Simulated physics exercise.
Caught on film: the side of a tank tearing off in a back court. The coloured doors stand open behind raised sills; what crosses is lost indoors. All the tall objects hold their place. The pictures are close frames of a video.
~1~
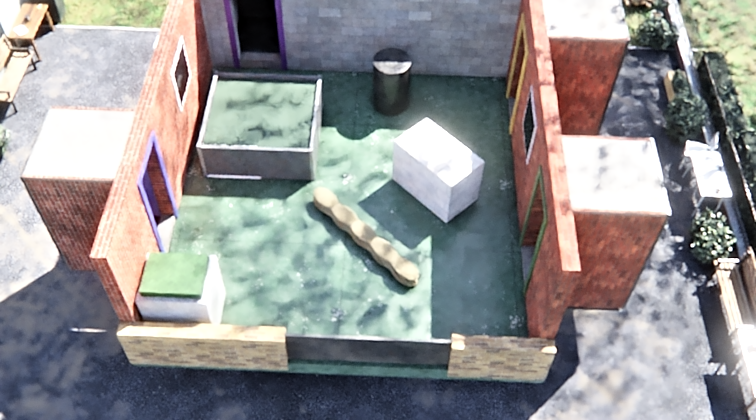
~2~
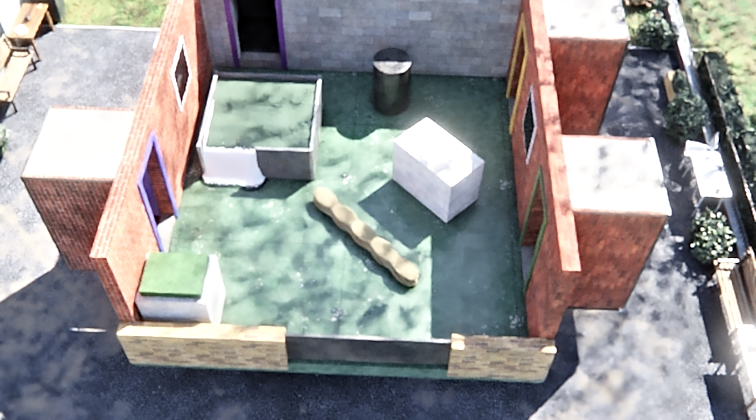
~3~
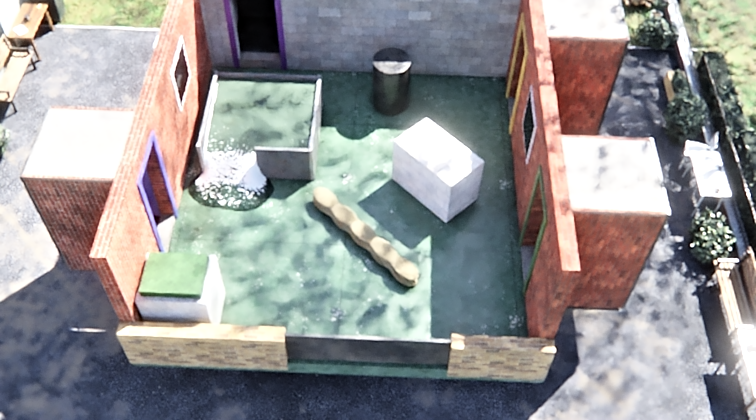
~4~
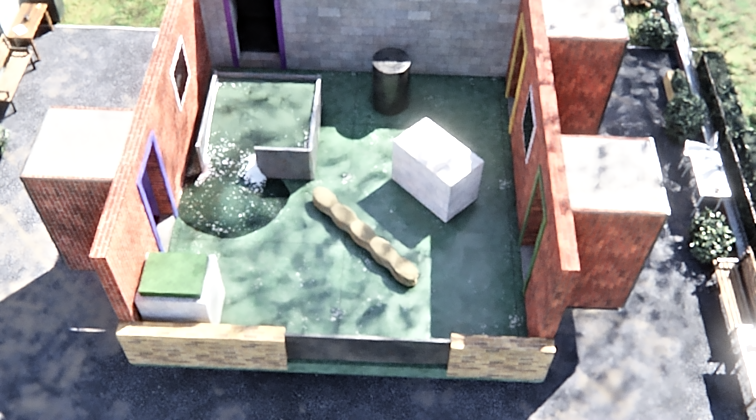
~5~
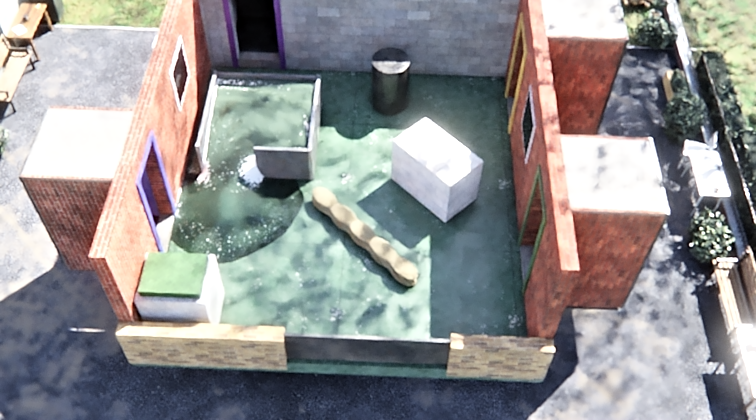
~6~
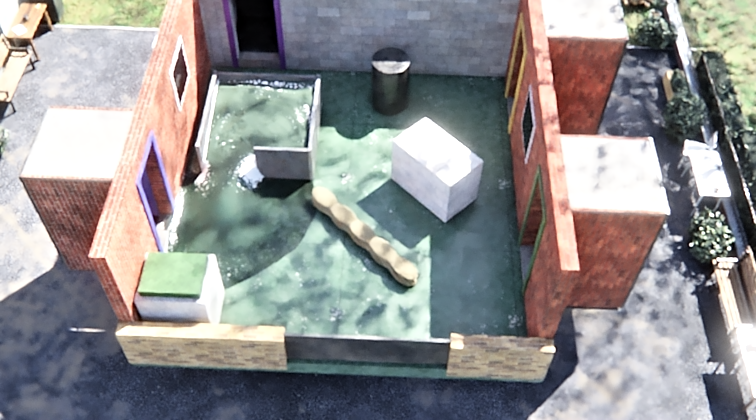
Water burst from the front left side of a grey tank in a walled court, foamed white at the gap, then spread in a dark sheet over the green floor toward the left wall.
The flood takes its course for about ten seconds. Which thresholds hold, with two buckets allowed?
The yellow door stays under that; the purple door stays under that; the green door takes more than that; the blue door takes more than that.
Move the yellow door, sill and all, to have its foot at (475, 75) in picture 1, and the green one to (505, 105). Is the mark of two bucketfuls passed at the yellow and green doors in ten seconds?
My reading: The yellow one goes over, the green one is under.
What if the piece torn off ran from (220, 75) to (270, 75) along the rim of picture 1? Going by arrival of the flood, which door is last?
The one in green.
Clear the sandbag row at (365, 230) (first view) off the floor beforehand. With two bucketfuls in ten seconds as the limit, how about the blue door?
My reading: Blue door is over.
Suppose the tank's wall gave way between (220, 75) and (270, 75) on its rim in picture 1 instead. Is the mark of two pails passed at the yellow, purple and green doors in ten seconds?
My reading: The yellow one goes over, the purple one goes over, the green one lets less in.
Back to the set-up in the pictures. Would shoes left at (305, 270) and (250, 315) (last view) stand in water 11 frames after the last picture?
In that order: Awash, under water.
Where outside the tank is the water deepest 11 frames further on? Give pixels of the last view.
Around (169, 288).
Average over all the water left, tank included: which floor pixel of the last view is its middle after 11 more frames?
At about (251, 195).
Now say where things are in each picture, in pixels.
In the first frame, the tank at (262, 113) is whole and still.
In the second frame, water pours out at (232, 166) and has run to (261, 184).
In the third frame, the front is at (258, 203), out from the gap at (232, 167).
In the fourth frame, the front is at (236, 234), out from the gap at (232, 167).
In the fifth frame, the front is at (227, 258), out from the gap at (231, 167).
In the sixth frame, water pours out at (231, 167) and has run to a hidden place.
A moment on, water covers 25 % of the floor; the yellow door not reached, the purple door not reached, the green door not reached, the blue door under two buckets in.
Next, water covers 30 % of the floor; the yellow door not reached, the purple door not reached, the green door not reached, the blue door over two buckets in.
Then, water covers 40 % of the floor; the yellow door not reached, the purple door not reached, the green door not reached, the blue door over two buckets in.
Later, water covers 65 % of the floor; the yellow door wet at the sill, nothing in, the purple door wet at the sill, nothing in, the green door under two buckets in, the blue door far over two buckets in.
In the end, water covers 95 % of the floor; the yellow door wet at the sill, nothing in, the purple door wet at the sill, nothing in, the green door over two buckets in, the blue door far over two buckets in.
